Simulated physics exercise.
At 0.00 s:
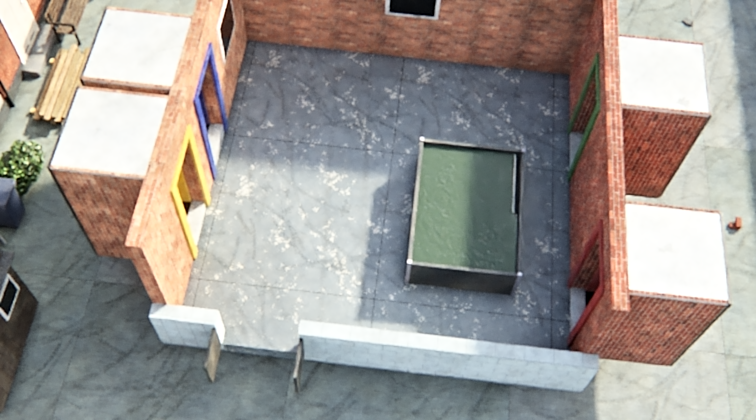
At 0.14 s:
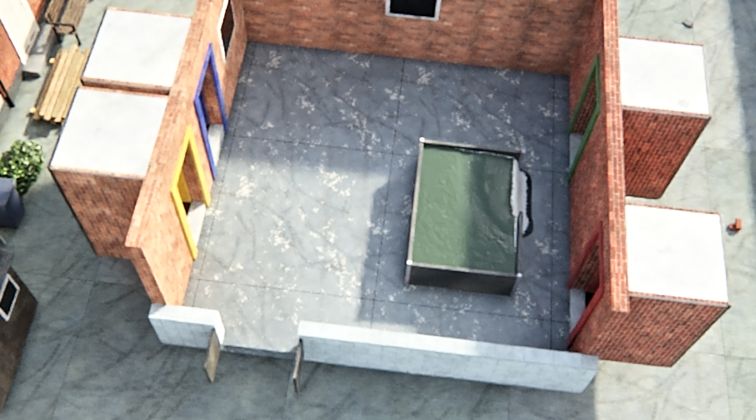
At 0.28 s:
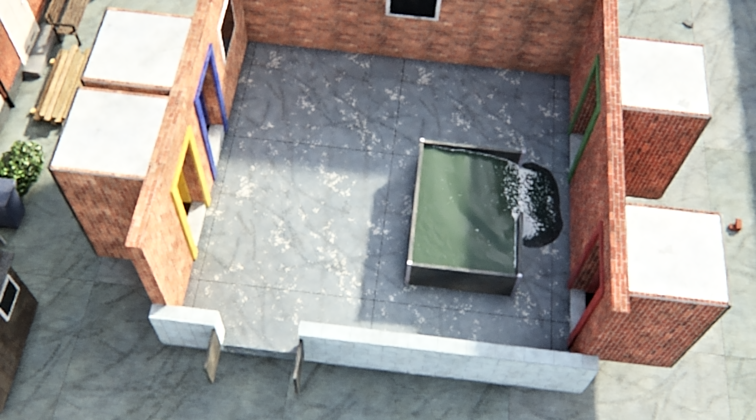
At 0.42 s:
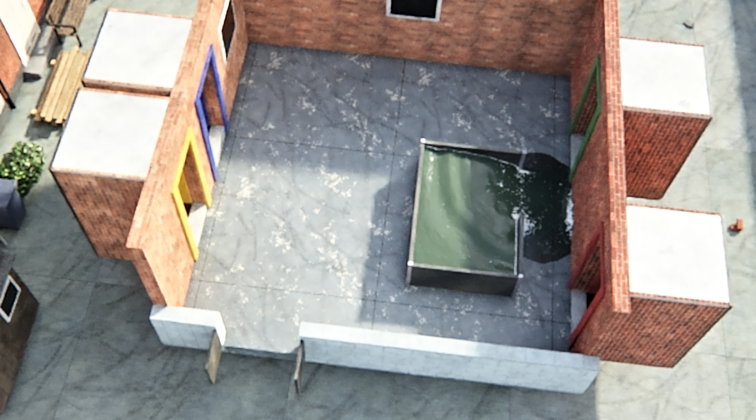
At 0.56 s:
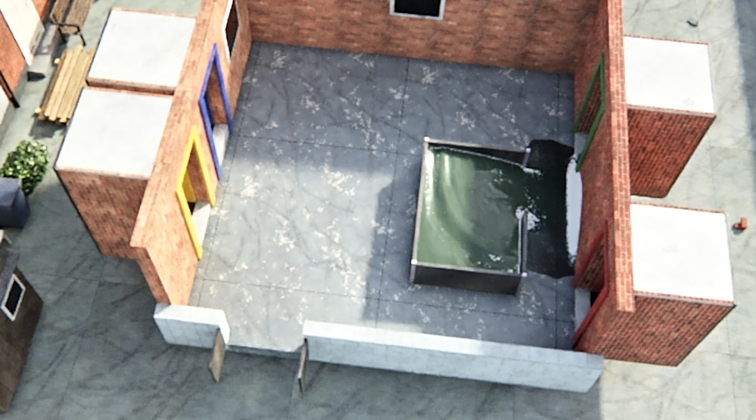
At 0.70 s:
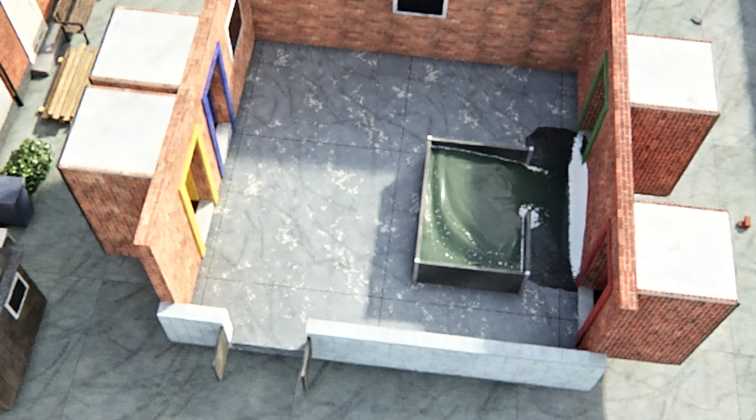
A brick-walled yard held an open tank of still, green water until part of its right side gave way, and water poured out, spreading across the floor to the right-hand wall.
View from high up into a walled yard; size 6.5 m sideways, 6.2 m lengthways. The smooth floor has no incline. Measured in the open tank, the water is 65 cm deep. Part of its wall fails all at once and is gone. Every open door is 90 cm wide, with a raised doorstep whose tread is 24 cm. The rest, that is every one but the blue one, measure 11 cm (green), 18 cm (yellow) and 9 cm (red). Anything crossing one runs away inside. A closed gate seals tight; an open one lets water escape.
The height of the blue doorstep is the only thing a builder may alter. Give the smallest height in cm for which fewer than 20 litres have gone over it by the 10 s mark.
About 6 cm.
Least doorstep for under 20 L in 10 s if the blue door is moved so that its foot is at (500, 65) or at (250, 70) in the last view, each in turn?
In turn: About 12.5 cm, about 8.5 cm.
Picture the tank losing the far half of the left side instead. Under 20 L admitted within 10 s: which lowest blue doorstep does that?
About 21 cm.
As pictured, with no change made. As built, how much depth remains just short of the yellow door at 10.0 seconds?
Some 9.0 centimetres.
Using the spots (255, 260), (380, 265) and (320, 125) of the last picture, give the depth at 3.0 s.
Depths of roughly 0 cm, 0 cm and 0 cm, in that order.
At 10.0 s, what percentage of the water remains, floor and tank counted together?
Close to 90 per cent is still present.
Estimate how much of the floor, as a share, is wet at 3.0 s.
Approximately 35 %.
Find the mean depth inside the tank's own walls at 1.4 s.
Average depth: Approx. 44 cm.
After 1.4 s water covers 15 % of the floor, deepest (52 cm) near (568, 198); it has not reached the blue door.
After 3.0 s water covers 35 % of the floor, deepest (31 cm) near (578, 348); it has not reached the blue door.
After 10.0 s water covers 100 % of the floor, deepest (12 cm) near (186, 323); 8 cm at the blue door, 0 litres in over its 26 cm doorstep.
At the blue door as built, the water arrived by 5.3 s and peaked near 10 cm at 7.8 s.
Run again over the same 10 s with other heights there, 25 litres in over 5.5 cm, 15 litres over 6.5 cm. The limit of 20 litres is kept from about 6 cm up.
